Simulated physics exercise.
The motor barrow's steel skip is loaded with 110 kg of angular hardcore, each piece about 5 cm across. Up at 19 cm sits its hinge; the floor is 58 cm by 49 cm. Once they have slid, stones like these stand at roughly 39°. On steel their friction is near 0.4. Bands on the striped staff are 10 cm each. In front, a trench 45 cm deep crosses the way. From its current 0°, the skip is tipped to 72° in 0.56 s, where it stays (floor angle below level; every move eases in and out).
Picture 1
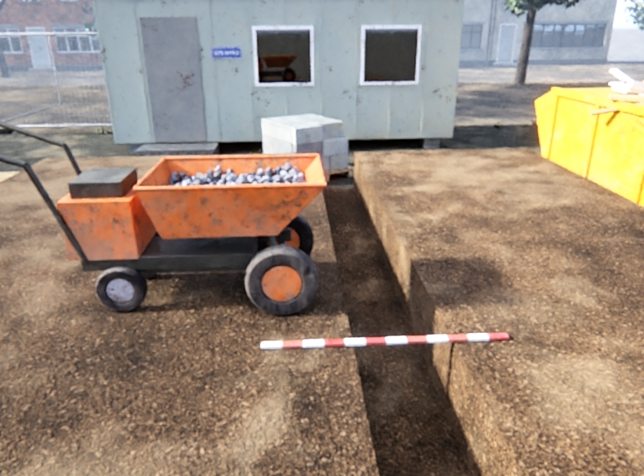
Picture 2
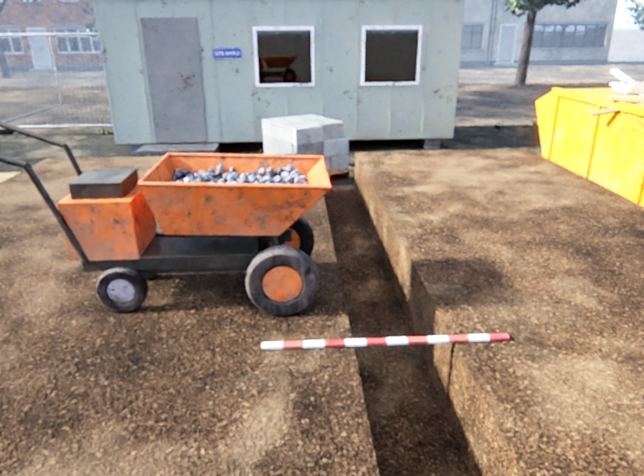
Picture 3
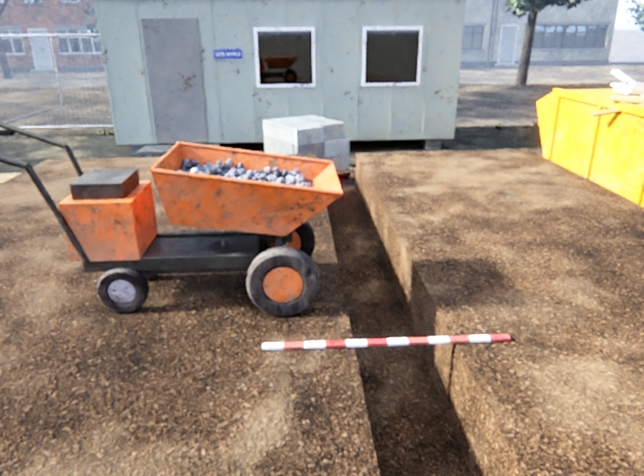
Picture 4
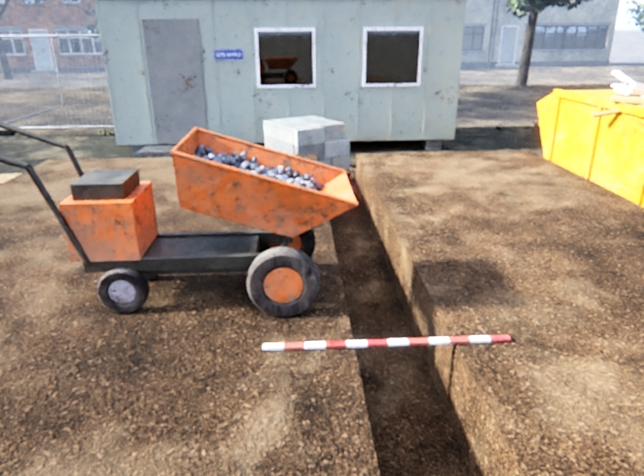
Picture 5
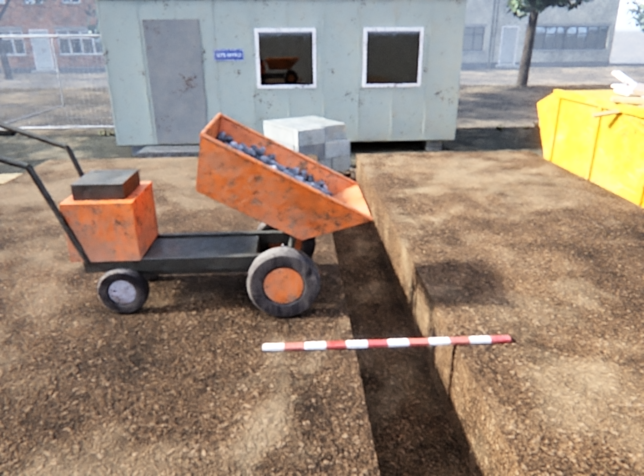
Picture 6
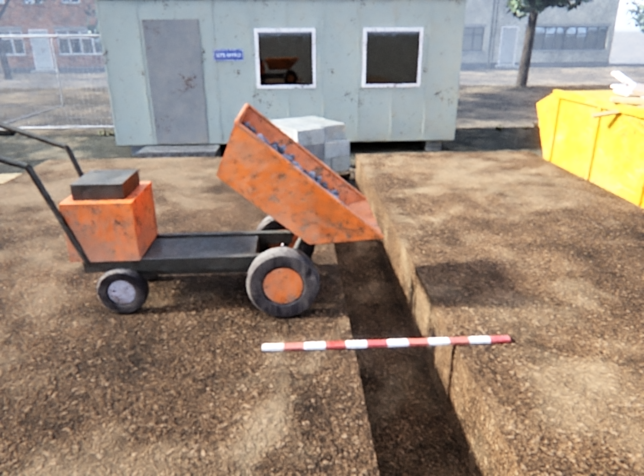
The video shows an orange motor barrow loaded with grey stones standing beside a narrow trench, with a striped staff lying across it; the skip tilts steadily forward to the right, its rear rising and its lip lowering over the trench.
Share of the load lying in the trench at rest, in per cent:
65 per cent.
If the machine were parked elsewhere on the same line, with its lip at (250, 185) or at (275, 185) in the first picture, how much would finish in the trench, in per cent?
First place: Near 85%; second place: Near 100%.
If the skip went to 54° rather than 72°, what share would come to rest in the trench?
I'd expect around 30 in a hundred.
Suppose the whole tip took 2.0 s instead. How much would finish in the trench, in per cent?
That works out at about 95 in a hundred.
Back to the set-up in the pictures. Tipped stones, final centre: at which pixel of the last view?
(411, 335).
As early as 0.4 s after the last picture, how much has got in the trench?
About 20 per cent by then.
Then, 0.1 s after the last picture the floor is at 61°, 100 % in the skip; the foremost stones are at (369, 239).
Then, 0.4 s after the last picture the floor is at 72°, 78 % in the skip, 20 % in the trench, 2 % past the trench; the foremost stones are at (437, 283).
Then, 0.7 s after the last picture the floor is at 72°, 11 % in the skip, 54 % in the trench, 35 % past the trench; the foremost stones are at (547, 264).
Then, 2.7 s after the last picture the floor is at 72°, 0 % in the skip, 65 % in the trench, 35 % past the trench; the foremost stones are at (632, 261).
